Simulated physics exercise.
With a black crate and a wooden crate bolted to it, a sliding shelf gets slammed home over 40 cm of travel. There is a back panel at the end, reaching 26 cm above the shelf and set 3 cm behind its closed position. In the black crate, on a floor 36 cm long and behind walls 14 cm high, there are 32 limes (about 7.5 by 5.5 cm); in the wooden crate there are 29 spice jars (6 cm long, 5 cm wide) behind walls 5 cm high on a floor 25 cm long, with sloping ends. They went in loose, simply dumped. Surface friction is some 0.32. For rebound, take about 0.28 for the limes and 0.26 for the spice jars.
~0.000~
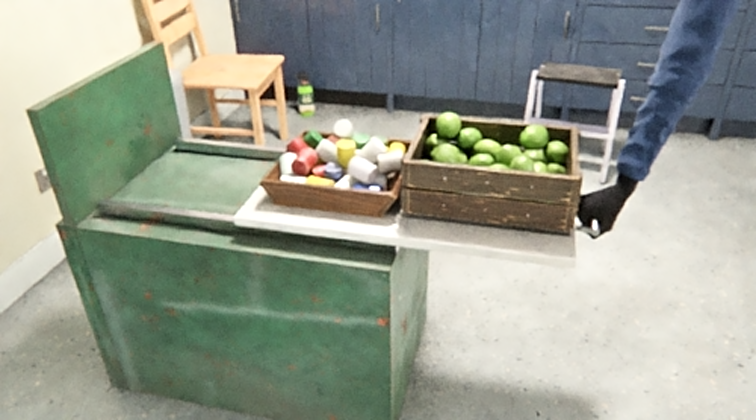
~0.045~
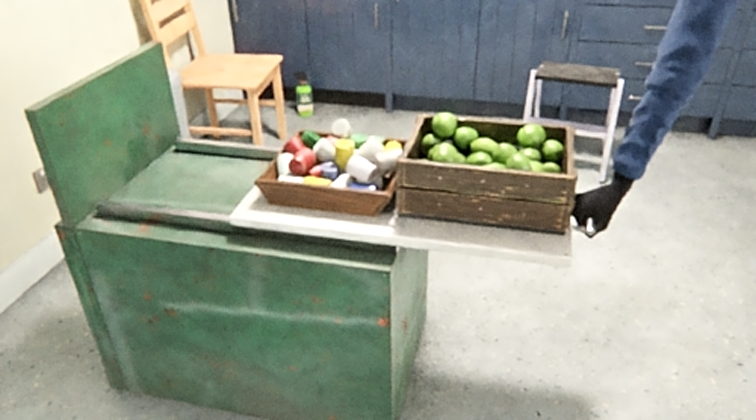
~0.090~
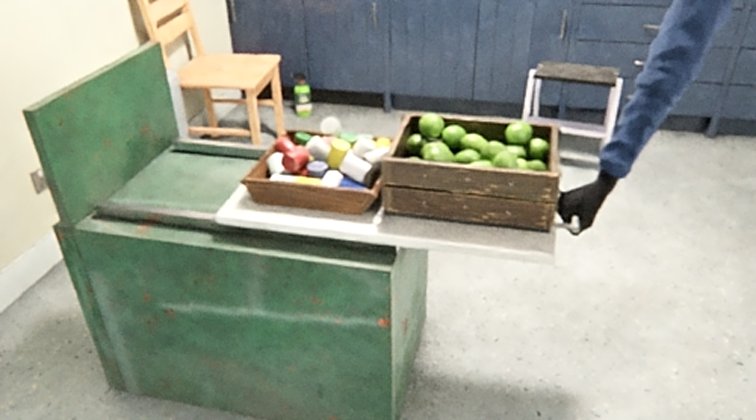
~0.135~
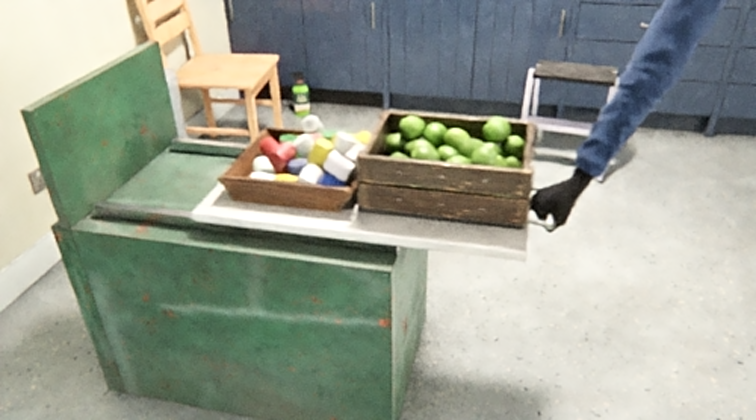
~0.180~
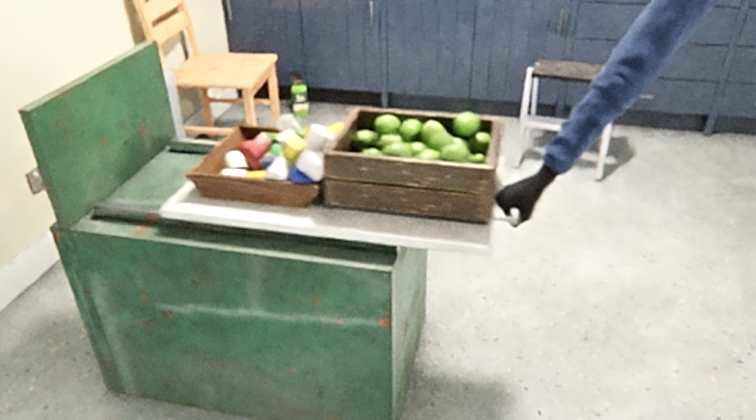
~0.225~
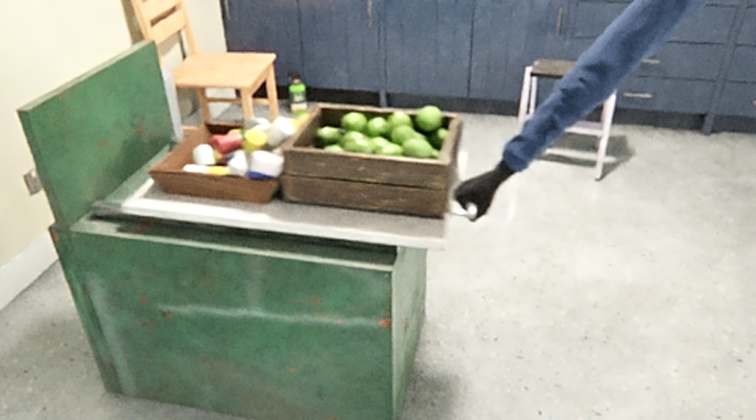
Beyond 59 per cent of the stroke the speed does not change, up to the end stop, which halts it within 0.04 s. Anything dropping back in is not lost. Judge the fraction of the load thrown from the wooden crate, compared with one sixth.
The fraction thrown is above one sixth.
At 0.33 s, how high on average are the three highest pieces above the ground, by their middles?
Height, averaged: Around 84 cm.
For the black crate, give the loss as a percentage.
Black crate: 5%.
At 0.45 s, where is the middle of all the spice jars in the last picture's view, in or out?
Their middle is around (164, 131).
After 0.25 s, the shelf hits its stop.
After 0.33 s, the black crate has all 32 and the wooden crate has all 29.
After 0.45 s, the black crate is down by 1 of 32 and the wooden crate is down by 6 of 29.
After 0.67 s, the black crate is down by 2 of 32 and the wooden crate is down by 13 of 29.
When it is over (at 1.10 s), the black crate is down by 2 of 32 and the wooden crate is down by 13 of 29. Asked share, 13 of 29, 45 per cent.
